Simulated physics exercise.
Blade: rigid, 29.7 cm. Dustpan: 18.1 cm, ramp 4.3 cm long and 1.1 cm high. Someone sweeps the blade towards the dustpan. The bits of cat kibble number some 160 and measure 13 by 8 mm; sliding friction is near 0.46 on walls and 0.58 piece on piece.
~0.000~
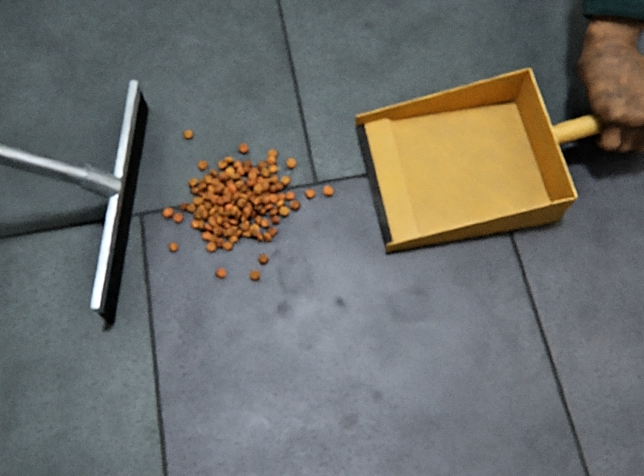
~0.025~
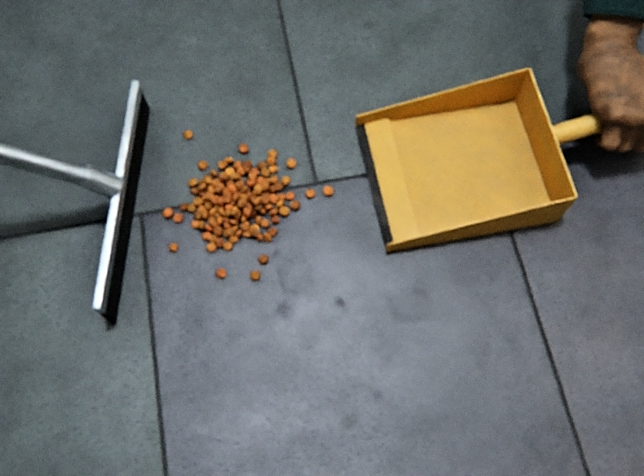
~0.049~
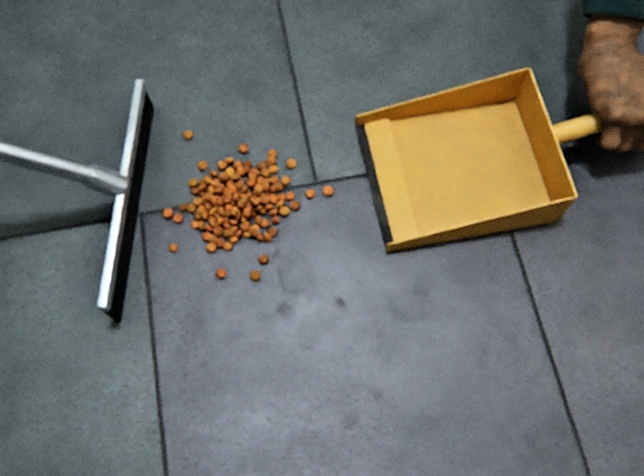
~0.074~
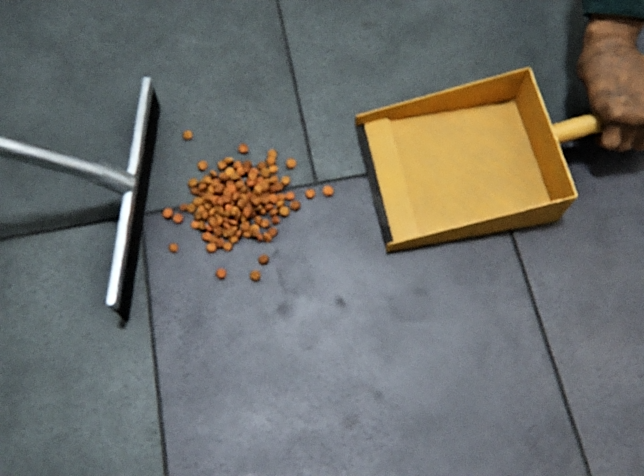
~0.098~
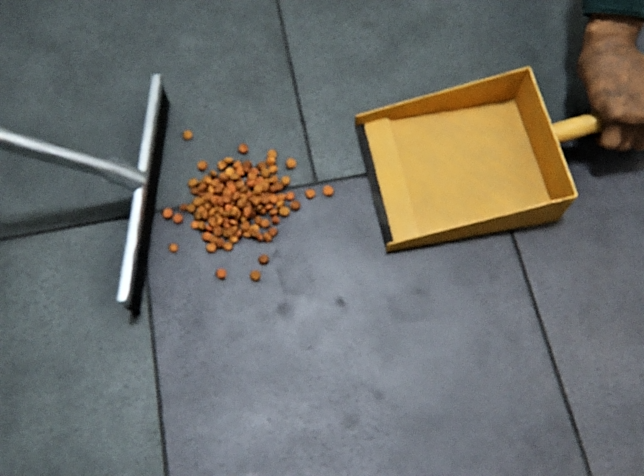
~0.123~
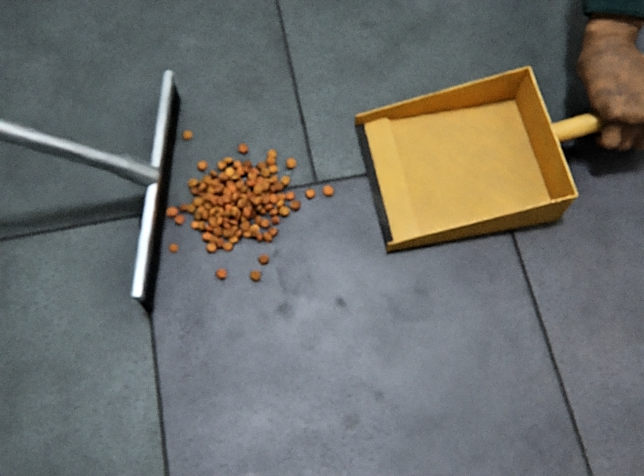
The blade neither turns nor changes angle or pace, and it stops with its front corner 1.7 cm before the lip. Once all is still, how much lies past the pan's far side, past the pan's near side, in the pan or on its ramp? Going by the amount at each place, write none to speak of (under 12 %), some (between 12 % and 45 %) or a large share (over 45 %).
Far side: None to speak of, near side: None to speak of, pan: None to speak of.
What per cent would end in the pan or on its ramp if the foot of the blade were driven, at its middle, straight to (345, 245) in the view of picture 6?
Roughly 20 %.
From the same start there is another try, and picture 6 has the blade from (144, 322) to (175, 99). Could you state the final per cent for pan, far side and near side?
Pan 25 % / far 0 % / near 30 %.
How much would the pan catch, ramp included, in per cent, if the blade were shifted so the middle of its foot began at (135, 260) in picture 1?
15 per cent, roughly.
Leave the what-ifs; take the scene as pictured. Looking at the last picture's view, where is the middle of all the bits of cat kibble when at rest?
In the last view, approximately (347, 183).
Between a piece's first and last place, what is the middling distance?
It works out to some 14 cm.
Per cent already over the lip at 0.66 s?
Around 5 per cent of the load.
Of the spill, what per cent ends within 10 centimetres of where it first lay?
I'd say about 5 per cent.
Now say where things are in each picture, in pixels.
In the first frame, blade from (98, 308) to (136, 89), moved 0.0 cm, 0 of the pieces shifted so far; middle of the pieces at (237, 203); pan at (468, 170).
In the second frame, blade from (100, 308) to (137, 88), moved 0.2 cm, 0 of the pieces shifted so far; middle of the pieces at (237, 203).
In the third frame, blade from (105, 307) to (142, 87), moved 0.8 cm, 0 of the pieces shifted so far; middle of the pieces at (237, 203).
In the fourth frame, blade from (114, 304) to (149, 85), moved 1.7 cm, 0 of the pieces shifted so far; middle of the pieces at (237, 203).
In the fifth frame, blade from (125, 301) to (158, 82), moved 3.0 cm, 0 of the pieces shifted so far; middle of the pieces at (237, 203).
In the sixth frame, blade from (139, 296) to (170, 79), moved 4.6 cm, 1 of the pieces shifted so far; middle of the pieces at (237, 203); pan at (468, 169). Its pace works out near 0.63 m/s, heading 9 degrees away from the viewer's side.
Then, at 0.30 s, middle of the blade 15 cm from the lip; 0 % over the lip, far side 0 %, near side 0 %.
After 0.41 s, middle of the blade 8 cm from the lip; 0 % over the lip, far side 5 %, near side 5 %.
After 0.66 s, middle of the blade 5 cm from the lip; 5 % over the lip, far side 5 %, near side 5 %.
At rest (1.0 s), far side 5 %, near side 5 %, pan 5 %, in front of the lip or behind the blade 80 %.
